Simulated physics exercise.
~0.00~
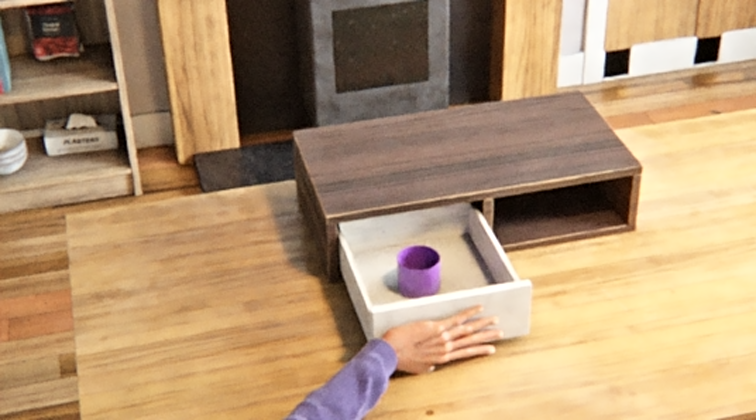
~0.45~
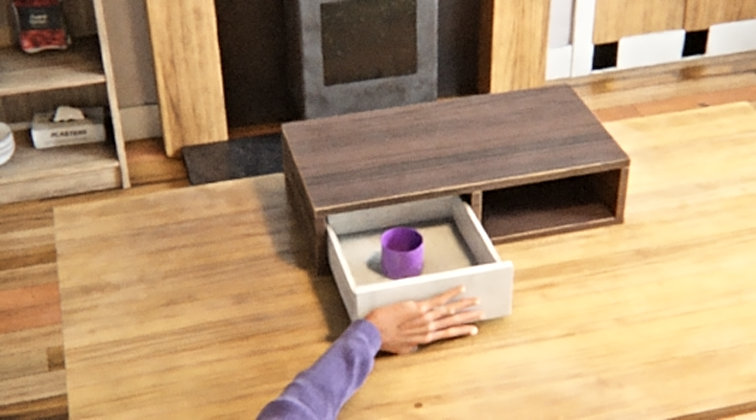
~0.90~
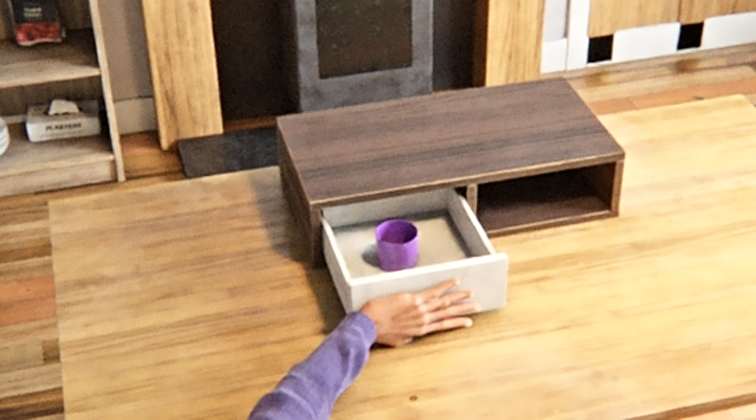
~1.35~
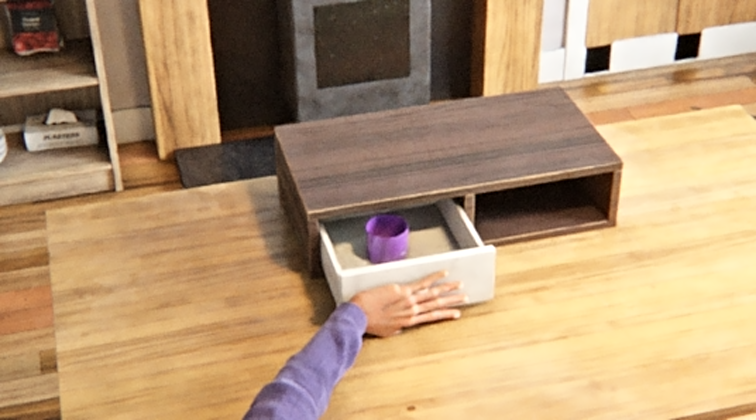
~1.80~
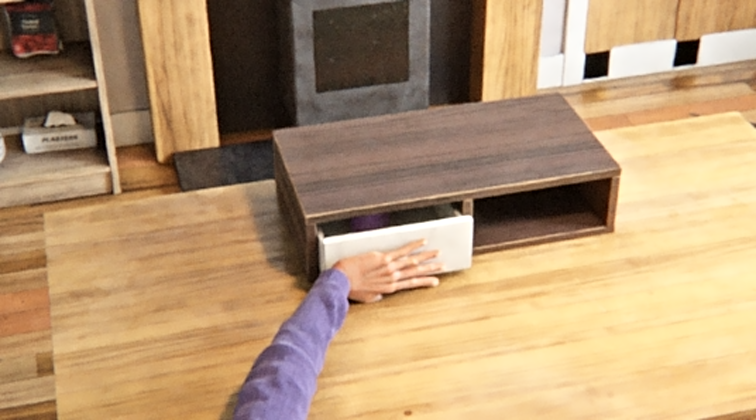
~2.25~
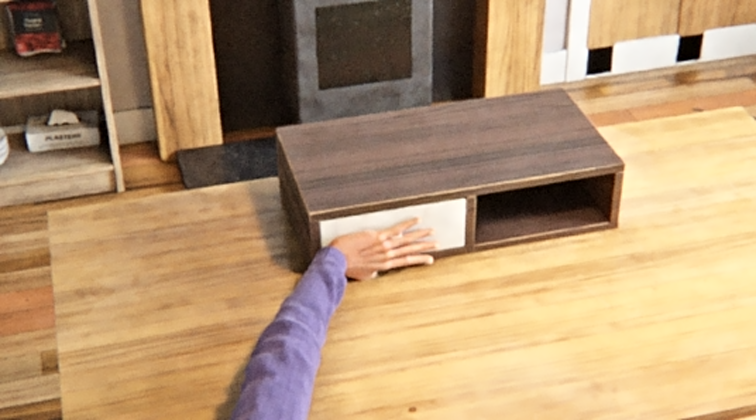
A hand pushes a white drawer holding a purple beaker fully shut into a dark chest.
